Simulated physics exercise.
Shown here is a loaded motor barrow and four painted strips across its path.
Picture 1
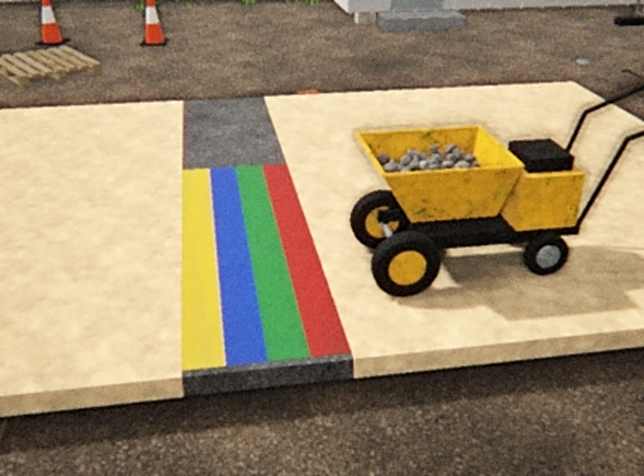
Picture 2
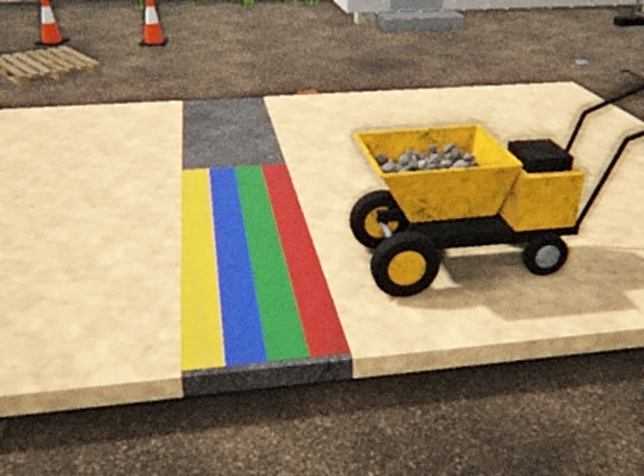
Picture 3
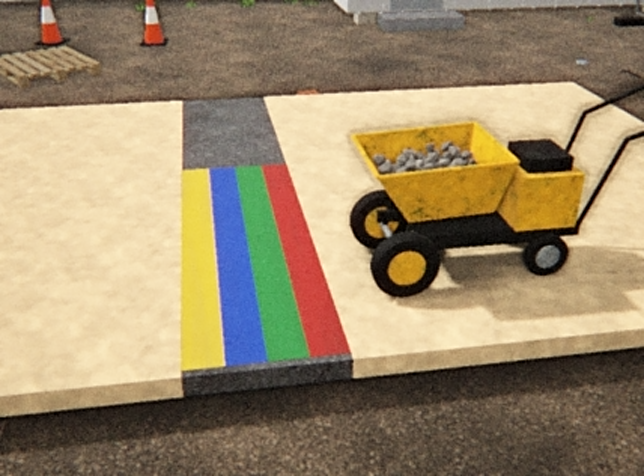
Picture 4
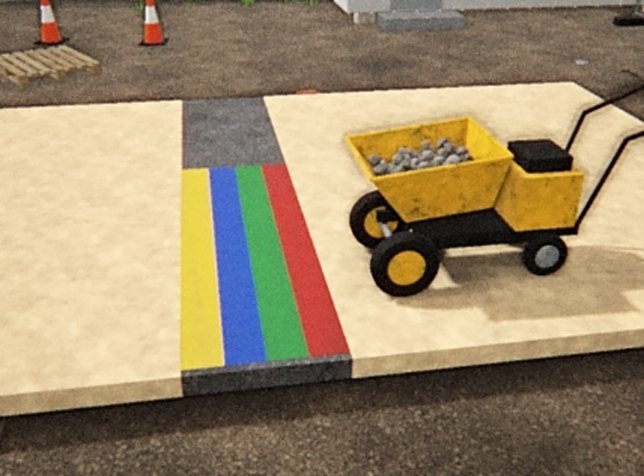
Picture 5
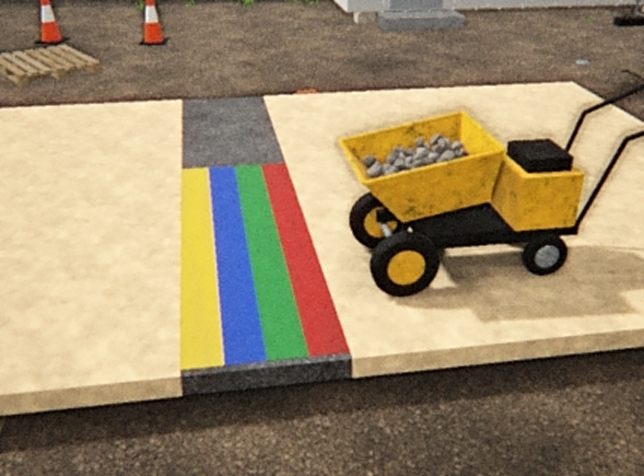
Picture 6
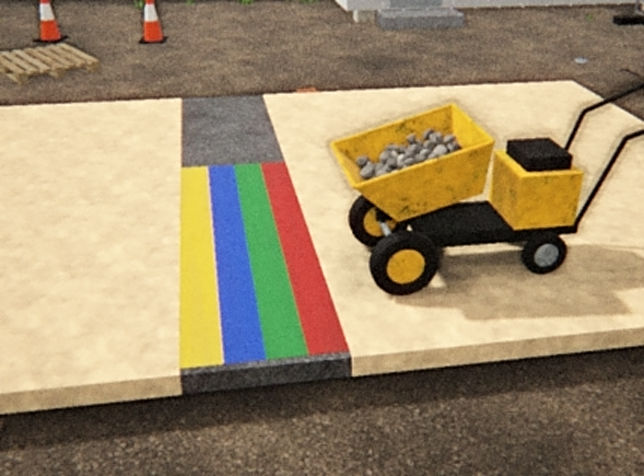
At the start, a yellow motor barrow loaded with grey stones stands with its skip level, to the right of yellow, blue, green and red painted strips. The skip tilts slightly toward the strips, then leans further left, its rear lifting away from the body while the wheels stay put.
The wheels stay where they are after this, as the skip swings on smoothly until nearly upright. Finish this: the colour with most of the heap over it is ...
... Green.
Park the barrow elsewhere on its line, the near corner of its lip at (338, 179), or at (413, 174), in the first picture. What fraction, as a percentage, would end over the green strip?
10 % and 20 %.
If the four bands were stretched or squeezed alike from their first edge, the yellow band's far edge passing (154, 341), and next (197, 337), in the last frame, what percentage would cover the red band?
Roughly 20 per cent, and 10 per cent.
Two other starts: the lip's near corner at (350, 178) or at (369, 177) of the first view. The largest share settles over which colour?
Case one gives the blue one, case two gives the green one.
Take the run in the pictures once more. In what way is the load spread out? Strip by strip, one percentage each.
Here's the split: Red strip gets 15 %, green strip 40 %, blue strip 15 %, yellow strip 5 %.
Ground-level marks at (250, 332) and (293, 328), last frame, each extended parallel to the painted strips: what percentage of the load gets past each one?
I'd put it near 20 in a hundred, then near 50 in a hundred.
Soon after the last picture, skip tipped steeply; all in the skip.
A little later, skip tipped steeply; nearly all in the skip; a stray few over the green strip.
Later still, skip tipped right over; about half in the skip; a stray few over the red strip; about a third over the green strip; a small part over the blue strip; a stray few over the yellow strip; a stray few off the paint.
By the end, skip tipped right over; about a quarter in the skip; a small part over the red strip; about a third over the green strip; about a quarter over the blue strip; a small part over the yellow strip; a stray few off the paint.
